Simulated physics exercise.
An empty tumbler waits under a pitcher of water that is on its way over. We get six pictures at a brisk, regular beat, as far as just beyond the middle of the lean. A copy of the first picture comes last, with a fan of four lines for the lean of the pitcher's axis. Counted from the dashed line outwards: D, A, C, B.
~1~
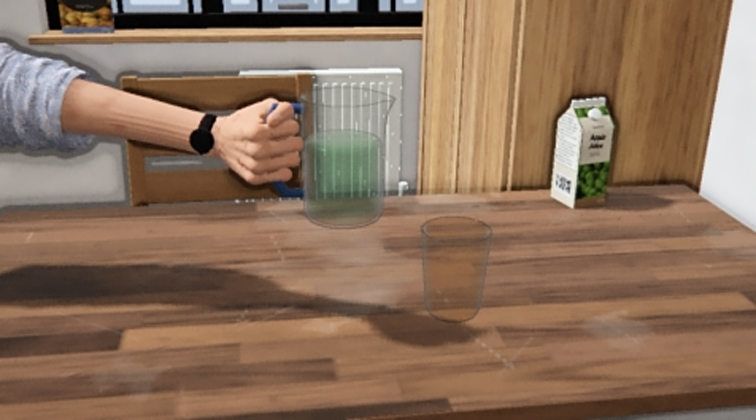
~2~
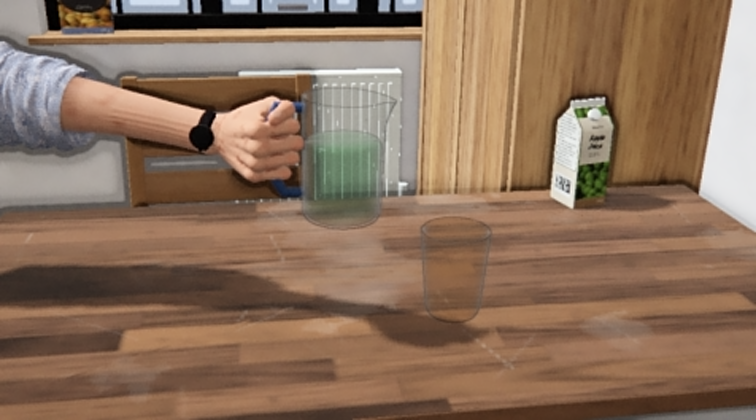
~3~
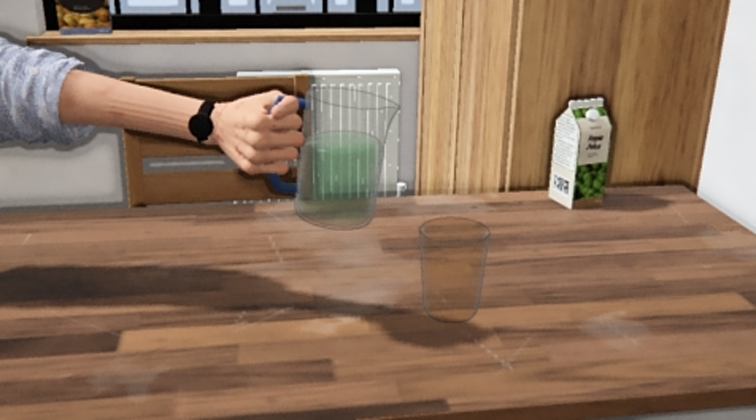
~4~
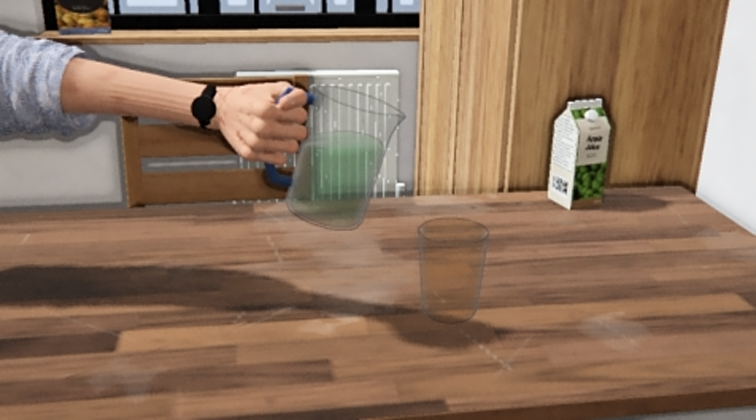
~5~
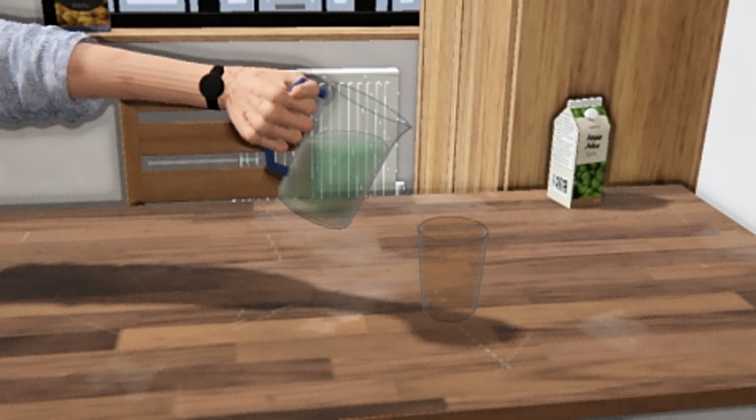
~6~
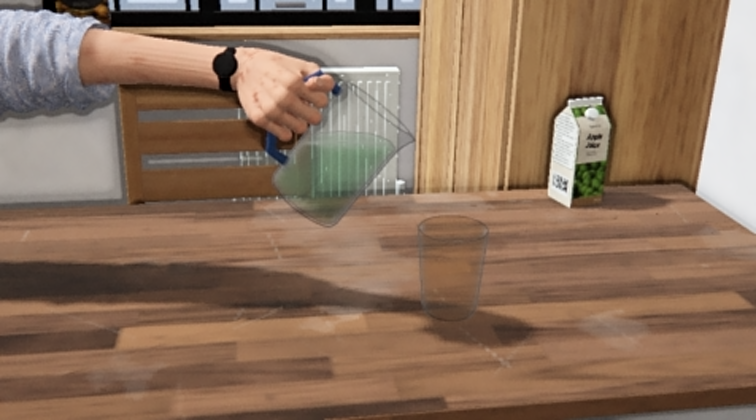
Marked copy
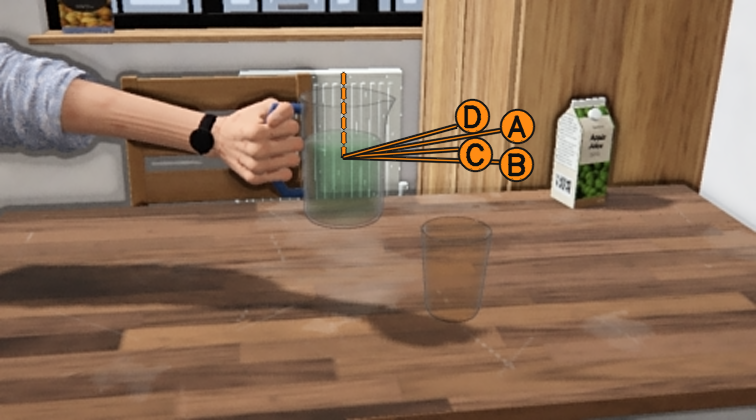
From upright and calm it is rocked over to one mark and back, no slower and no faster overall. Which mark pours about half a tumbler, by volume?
D works best here.
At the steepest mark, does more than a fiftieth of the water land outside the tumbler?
Yes.
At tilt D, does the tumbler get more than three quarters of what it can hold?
No.
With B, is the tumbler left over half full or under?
Over half.
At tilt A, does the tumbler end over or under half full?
Over.
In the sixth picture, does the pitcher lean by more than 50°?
No, it does not.
On the marked copy, A at (500, 130); B at (499, 162); C at (458, 149); D at (456, 126).
With A, the tumbler ends with about 68 % of what it can hold.
With B, the tumbler ends with about 80 % of what it can hold; 15 % of the water is spilt.
With C, the tumbler ends with about 81 % of what it can hold; 4 % of the water is spilt.
With D, the tumbler ends with about 54 % of what it can hold.
